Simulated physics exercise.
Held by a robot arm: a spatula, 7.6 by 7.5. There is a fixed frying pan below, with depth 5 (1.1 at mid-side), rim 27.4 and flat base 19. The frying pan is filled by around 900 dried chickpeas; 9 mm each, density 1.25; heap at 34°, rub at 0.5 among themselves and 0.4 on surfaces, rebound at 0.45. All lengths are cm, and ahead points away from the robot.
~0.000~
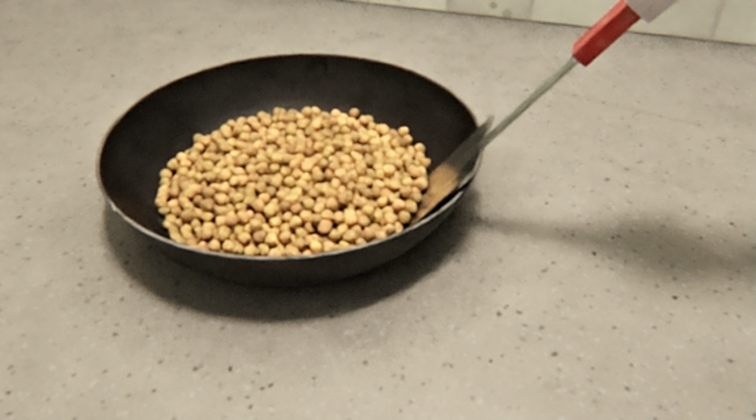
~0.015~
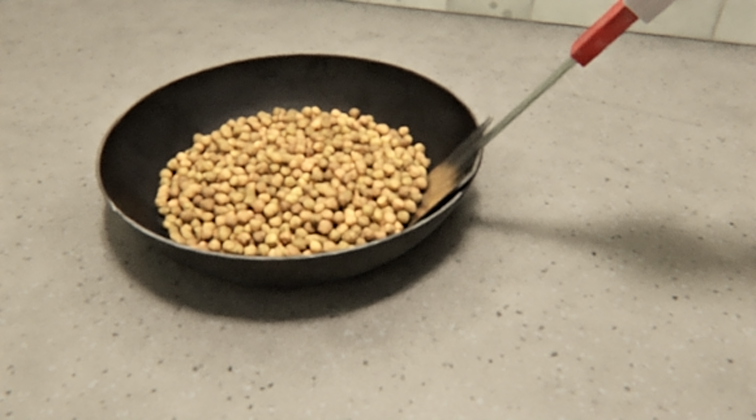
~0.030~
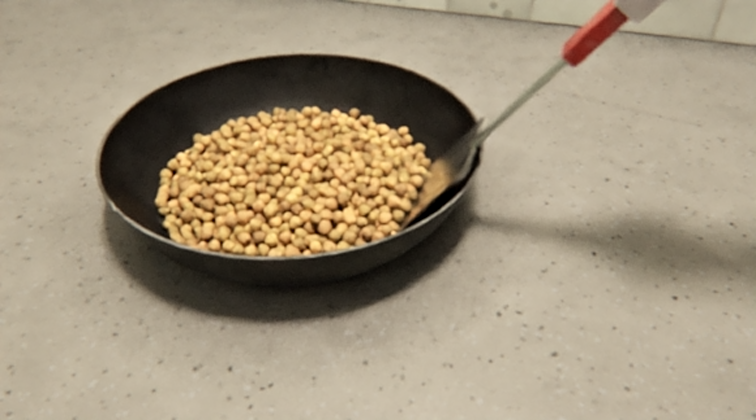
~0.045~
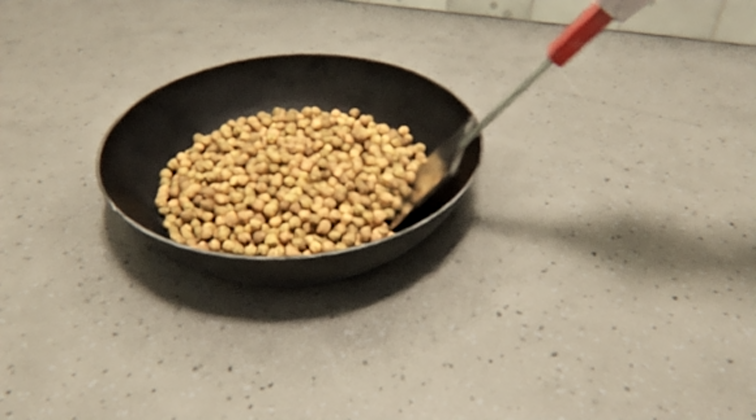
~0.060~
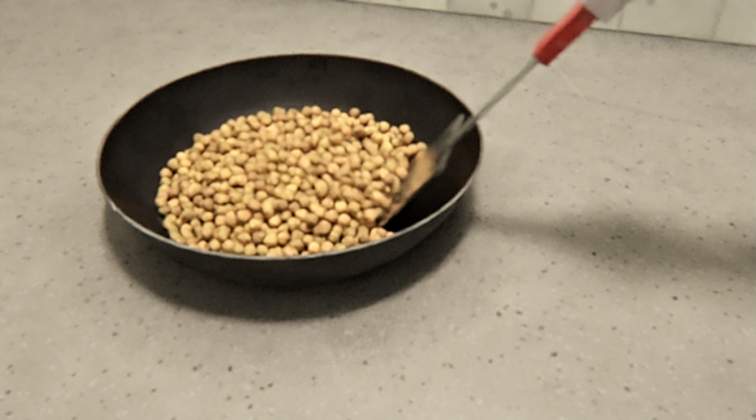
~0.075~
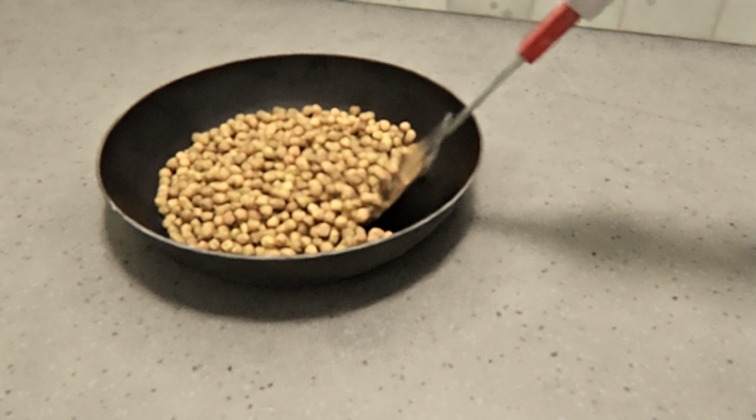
On a speckled grey countertop, a dark frying pan holds a broad heap of dried chickpeas, with a red-handled spatula tilted against the pan's right side. The spatula then slides a short way left, pushing into the heap's right edge and leaving a patch of bare dark pan behind it.
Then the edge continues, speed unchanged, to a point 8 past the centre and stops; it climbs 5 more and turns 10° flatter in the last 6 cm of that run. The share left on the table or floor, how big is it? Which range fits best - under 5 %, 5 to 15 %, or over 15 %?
The range that fits: Under 5 %.
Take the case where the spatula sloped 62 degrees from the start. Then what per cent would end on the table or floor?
Then roughly 0 percent.
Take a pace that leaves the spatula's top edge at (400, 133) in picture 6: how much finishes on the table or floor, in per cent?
Expect some 10 per cent there.
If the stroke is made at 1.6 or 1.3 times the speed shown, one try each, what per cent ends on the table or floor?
Near 10 and near 5 percent respectively.
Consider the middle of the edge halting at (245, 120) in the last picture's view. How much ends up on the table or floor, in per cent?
I'd put it near 0 per cent.
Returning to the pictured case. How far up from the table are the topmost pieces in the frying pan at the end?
Close to 5.5 centimetres high.
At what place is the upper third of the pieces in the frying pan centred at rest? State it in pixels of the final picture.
Roughly (195, 144).
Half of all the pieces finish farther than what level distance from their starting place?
About 3 centimetres.
After 0.17 s, sloping 54°, highest piece 4 above the table; 900 in the frying pan.
After 0.26 s, sloping 50°, highest piece 5 above the table; 900 in the frying pan.
After 0.51 s, sloping 44°, highest piece 6 above the table; 899 in the frying pan, 1 on the blade or in flight.
After 1.56 s, sloping 44°, highest piece 5 above the table; 898 in the frying pan, 2 on the table or floor.
At rest, 898 in the frying pan, 2 on the table or floor. That is 0 % on the table or floor.
